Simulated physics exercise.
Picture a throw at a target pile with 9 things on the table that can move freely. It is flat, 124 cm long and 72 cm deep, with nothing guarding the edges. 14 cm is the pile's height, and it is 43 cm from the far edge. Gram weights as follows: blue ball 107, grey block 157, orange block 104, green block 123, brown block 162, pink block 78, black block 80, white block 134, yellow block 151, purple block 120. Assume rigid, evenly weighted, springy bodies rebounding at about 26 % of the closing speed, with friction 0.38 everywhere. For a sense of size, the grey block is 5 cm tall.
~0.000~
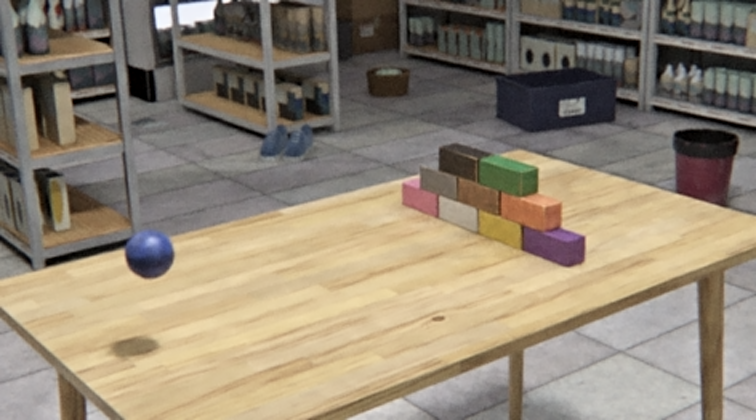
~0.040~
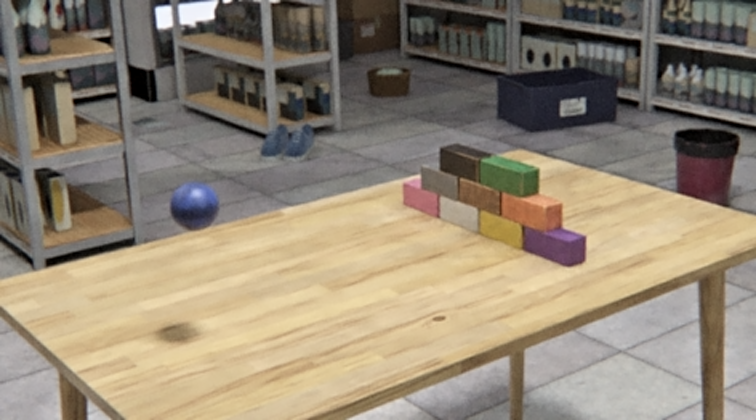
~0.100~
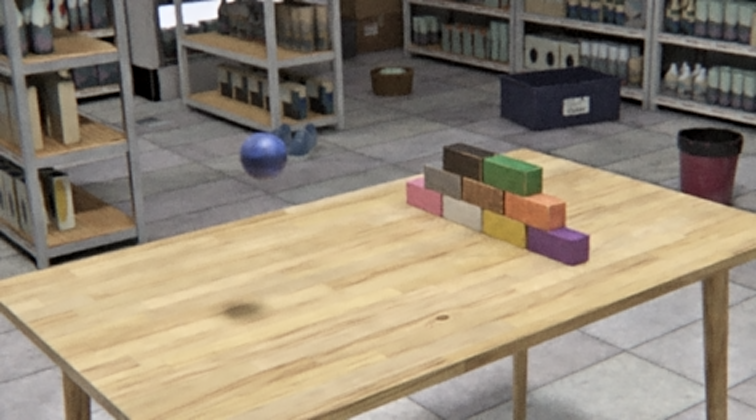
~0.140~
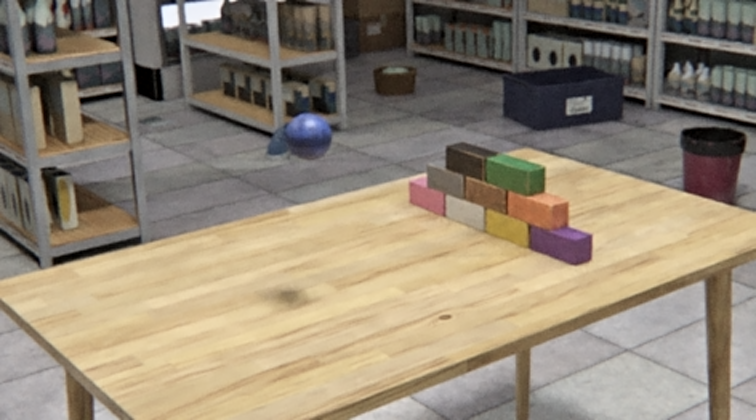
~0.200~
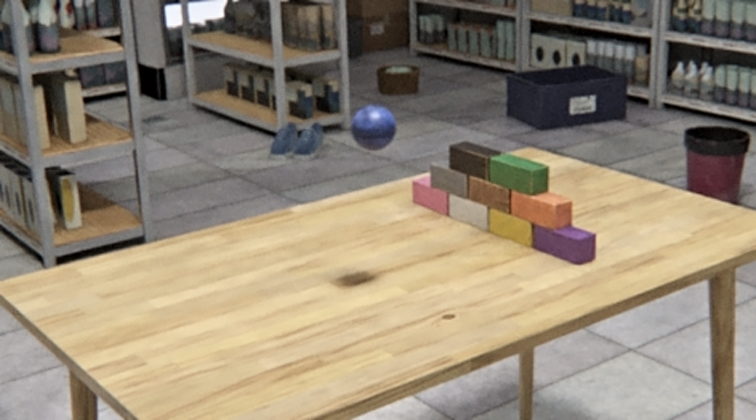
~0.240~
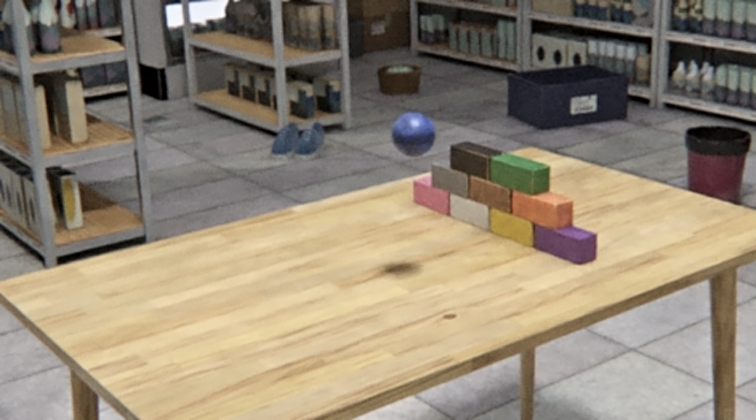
Blue ball rising in an arc from left to right above a wooden table, then dipping slightly beside stacked coloured blocks.
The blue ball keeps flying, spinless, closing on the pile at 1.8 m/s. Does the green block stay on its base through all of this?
No: Knocked down.
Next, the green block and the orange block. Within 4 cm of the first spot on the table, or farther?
Here the green block moves off, and the orange block moves off.
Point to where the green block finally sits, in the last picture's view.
Rest point: Near (582, 200).
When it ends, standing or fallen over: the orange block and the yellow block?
In the last frame the orange block does not stay up and the yellow block remains up.
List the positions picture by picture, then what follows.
In the first picture, 62 cm short of the pile; blue ball (149, 255); green block (509, 176).
In the second picture, 55 cm short of the pile; blue ball (195, 207); brown block (488, 195).
In the third picture, 45 cm short of the pile; blue ball (264, 156); black block (470, 162).
In the fourth picture, 37 cm short of the pile; blue ball (309, 137); yellow block (515, 226).
In the fifth picture, 27 cm short of the pile; blue ball (373, 128); grey block (457, 178).
In the sixth picture, 19 cm short of the pile; blue ball (413, 135); green block (520, 174).
Around 0.34 s, 2 cm short of the pile; blue ball near (503, 190).
Around 0.44 s, blue ball near (507, 233); green block shifted 2 cm near (529, 170); orange block at 9° to upright.
Around 0.64 s, blue ball near (493, 241); green block on its side near (549, 195); orange block on its side.
Around 0.84 s, blue ball near (491, 242); green block upside down near (579, 191); orange block on its side.
Finally (1.4 s), on their side or leaning hard on the table, orange block and green block; the other 7 still in place (within 4 cm). Final places as that camera would see them, green block near (582, 200).
